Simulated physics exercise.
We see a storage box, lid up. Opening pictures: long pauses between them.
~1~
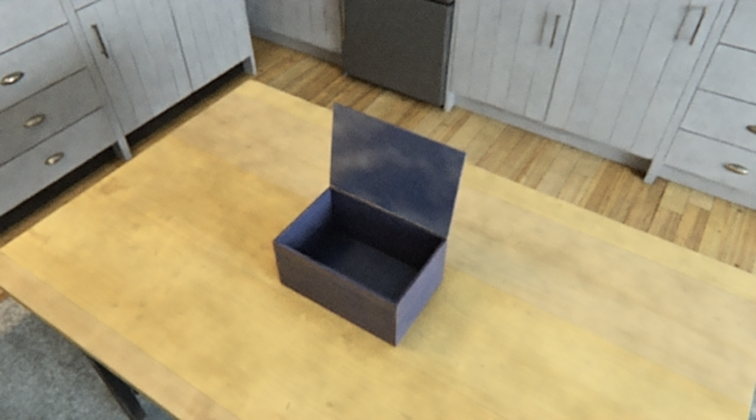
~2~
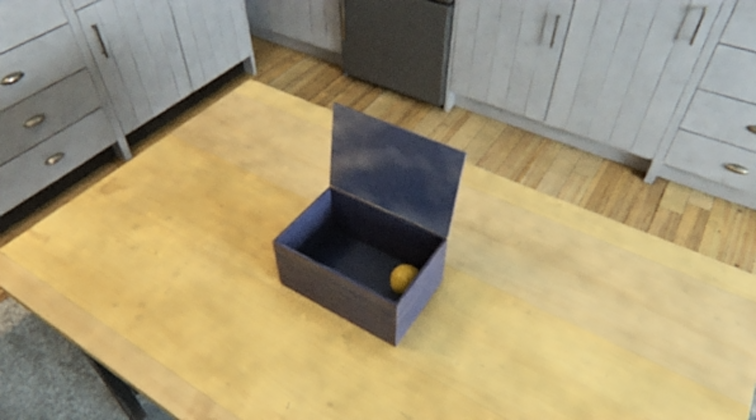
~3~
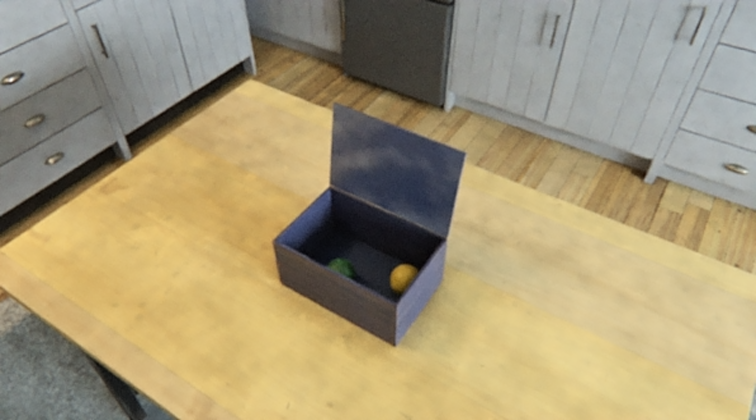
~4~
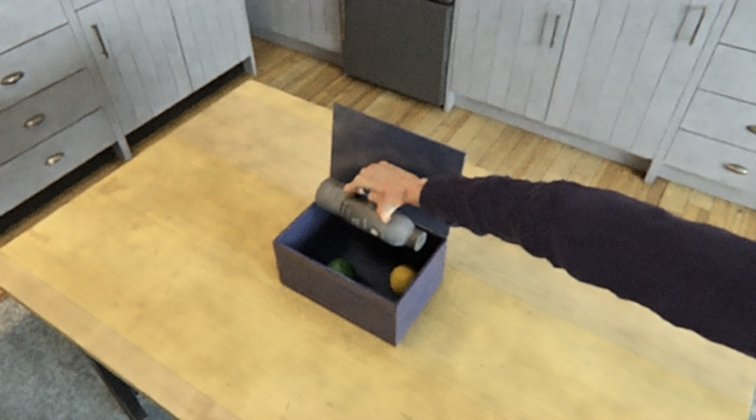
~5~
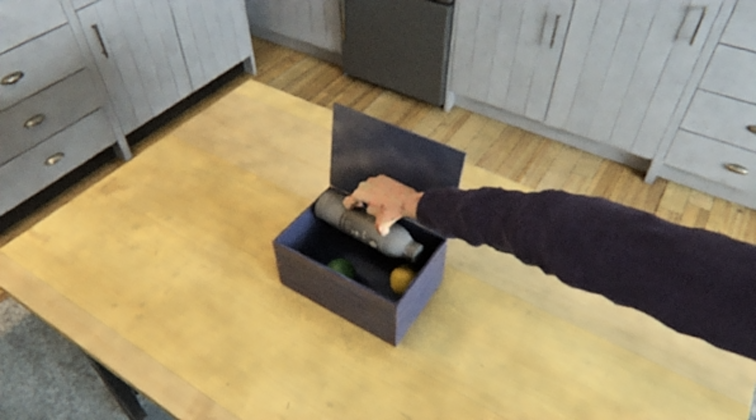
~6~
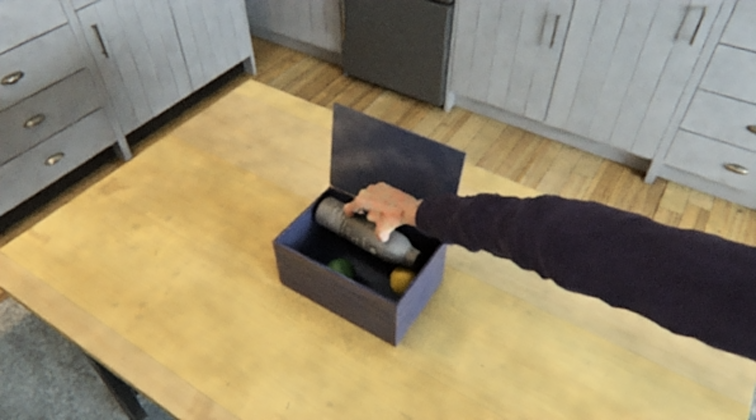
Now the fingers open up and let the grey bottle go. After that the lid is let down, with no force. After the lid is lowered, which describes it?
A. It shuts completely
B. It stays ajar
It shuts completely (A).
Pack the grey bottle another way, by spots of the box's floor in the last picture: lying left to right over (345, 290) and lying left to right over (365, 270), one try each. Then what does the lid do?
Result of try one: No gap; result of try two: No gap.
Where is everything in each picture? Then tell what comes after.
In the first frame, the last thing is not in view yet.
In the second frame, the last thing is not in view yet.
In the third frame, the last thing is not in view yet.
In the fourth frame, still above its spot; grey bottle (370, 216).
In the fifth frame, still above its spot; grey bottle (369, 228).
In the sixth frame, in place under the hand; grey bottle (369, 234).
Then, 0.90 s on from there, lid starting down; grey bottle shifted about its own width near (376, 245).
Then, 1.50 s on from there, lid 65° above the rim; grey bottle shifted about its own width near (376, 245).
Then, 1.80 s on from there, lid 38° above the rim; grey bottle shifted about its own width near (376, 245).
Then, 2.00 s on from there, lid 16° above the rim; grey bottle shifted about its own width near (376, 245).
In the end, lid shut; moved from the start, grey bottle; the other 2 unmoved. At the end, from the last picture's camera, grey bottle near (376, 245).
